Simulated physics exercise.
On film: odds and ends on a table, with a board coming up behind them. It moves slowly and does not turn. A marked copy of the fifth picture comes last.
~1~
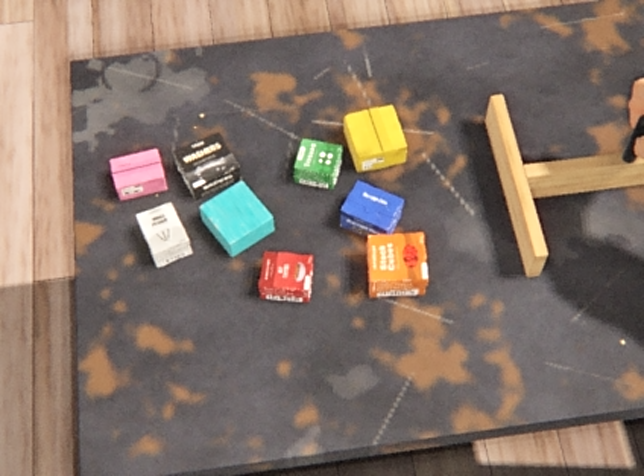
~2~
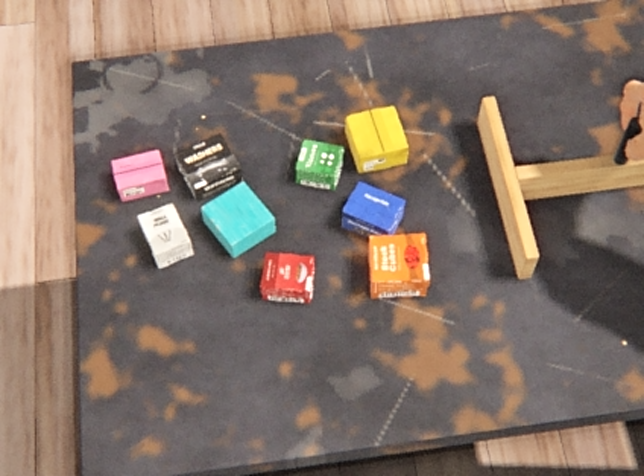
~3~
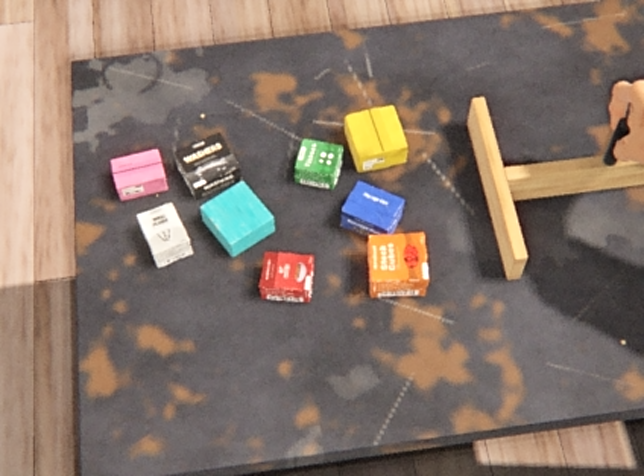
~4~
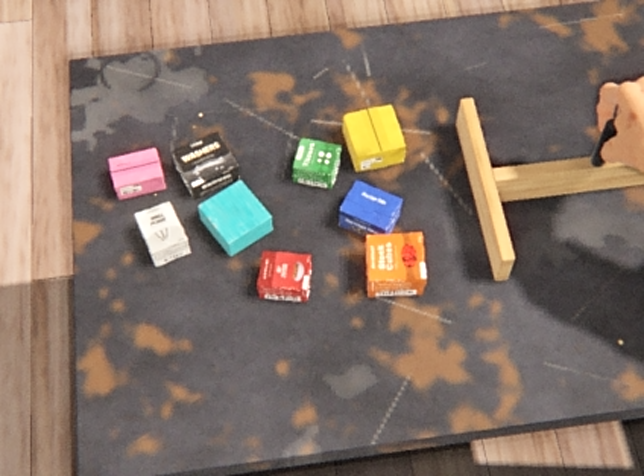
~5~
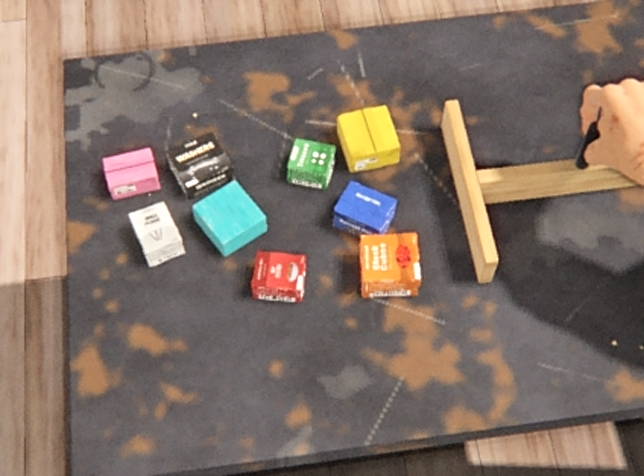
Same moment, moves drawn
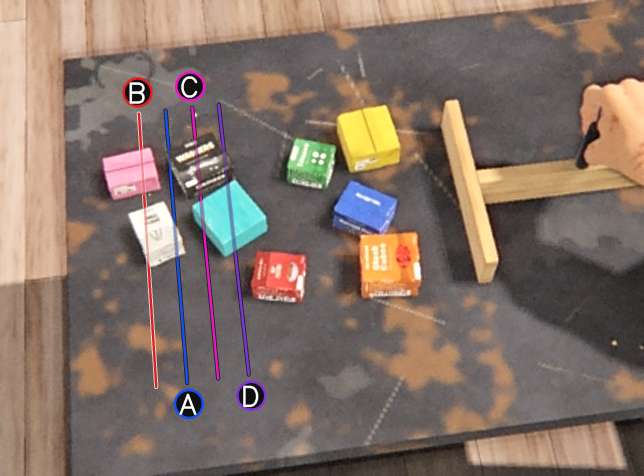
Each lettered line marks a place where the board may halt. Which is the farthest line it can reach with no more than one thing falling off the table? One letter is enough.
No farther than C.
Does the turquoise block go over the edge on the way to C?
No.
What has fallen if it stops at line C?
The pink box goes over.
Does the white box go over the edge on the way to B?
Yes.
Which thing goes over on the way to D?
The pink box goes over.
On the marked copy, A at (176, 236); B at (147, 240); C at (204, 233); D at (233, 229).
Following C. Soon after the start, board (375, 189); yellow box (331, 143); orange packet (352, 271).
Later, board (280, 200); pink box (97, 176); white box (147, 236).
In the end, board (206, 209); pink box over the edge; white box (74, 242); one fallen.
As for the rest, A drops three; B drops four; D is within the limit but short.
